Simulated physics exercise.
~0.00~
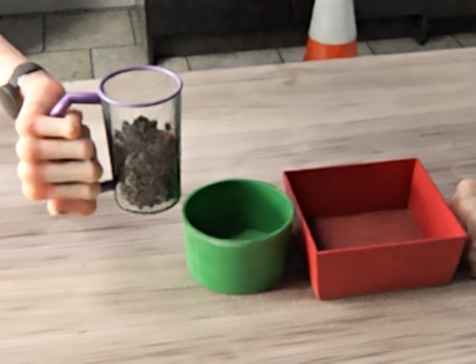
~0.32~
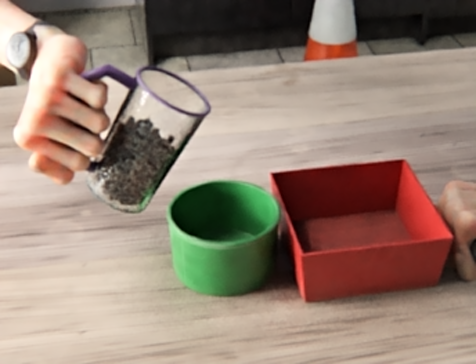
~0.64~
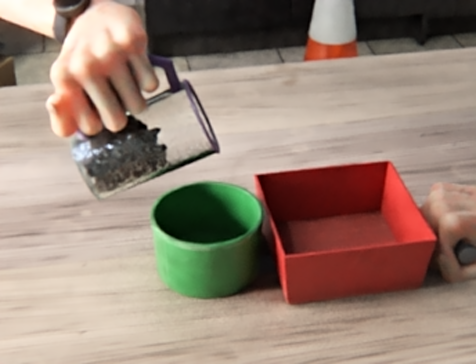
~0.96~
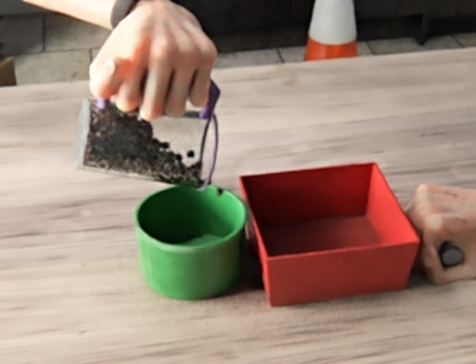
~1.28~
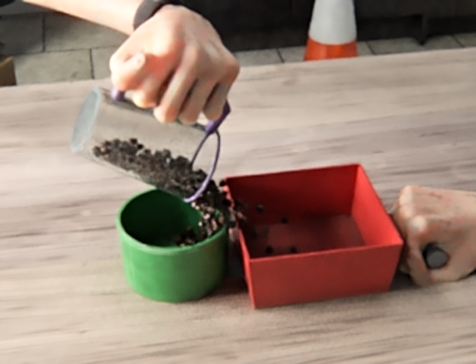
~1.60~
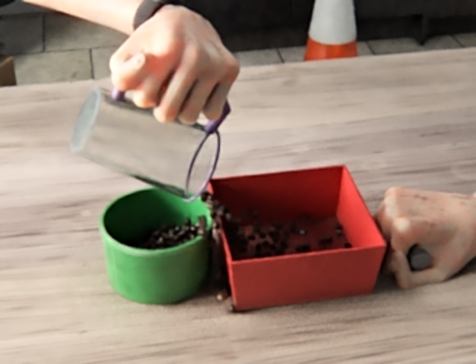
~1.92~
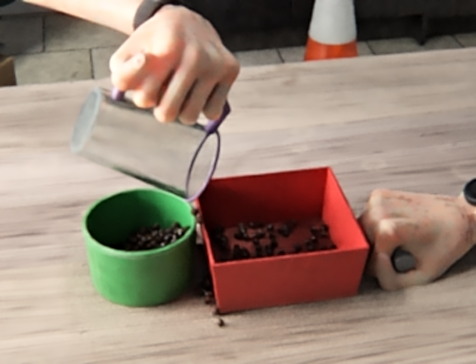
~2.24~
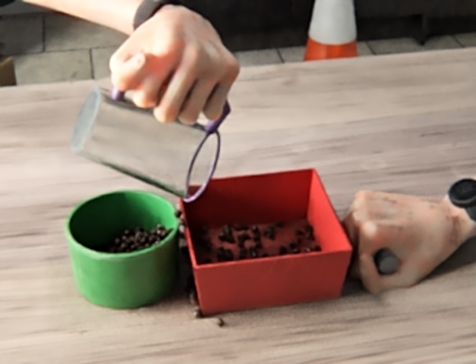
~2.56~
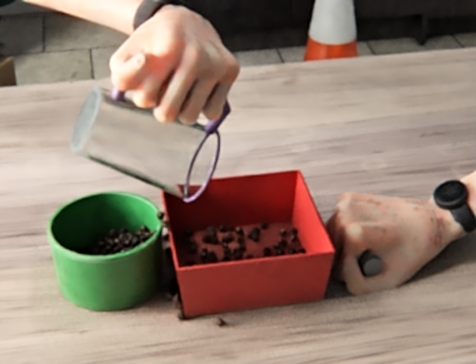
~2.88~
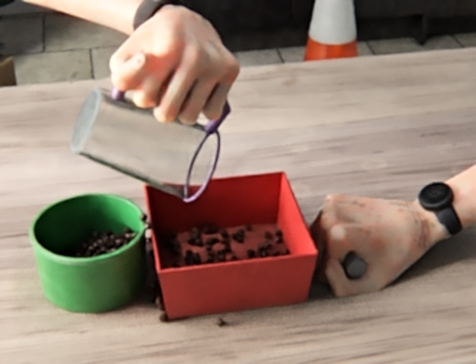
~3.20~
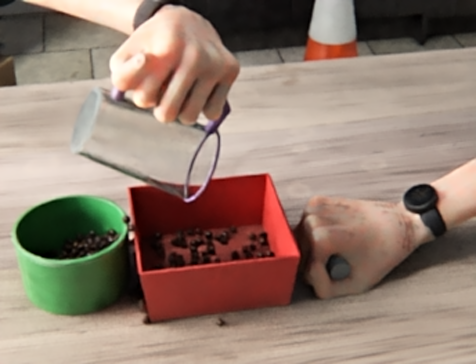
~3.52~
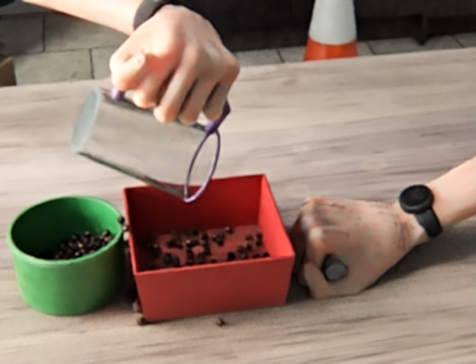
On a wooden tabletop, one hand tips a clear cup of dark beans while another slides a green dish and a red tin left; the beans pour out, mostly into the dish, some into the tin, and a few on the table, leaving the cup empty and still tilted.
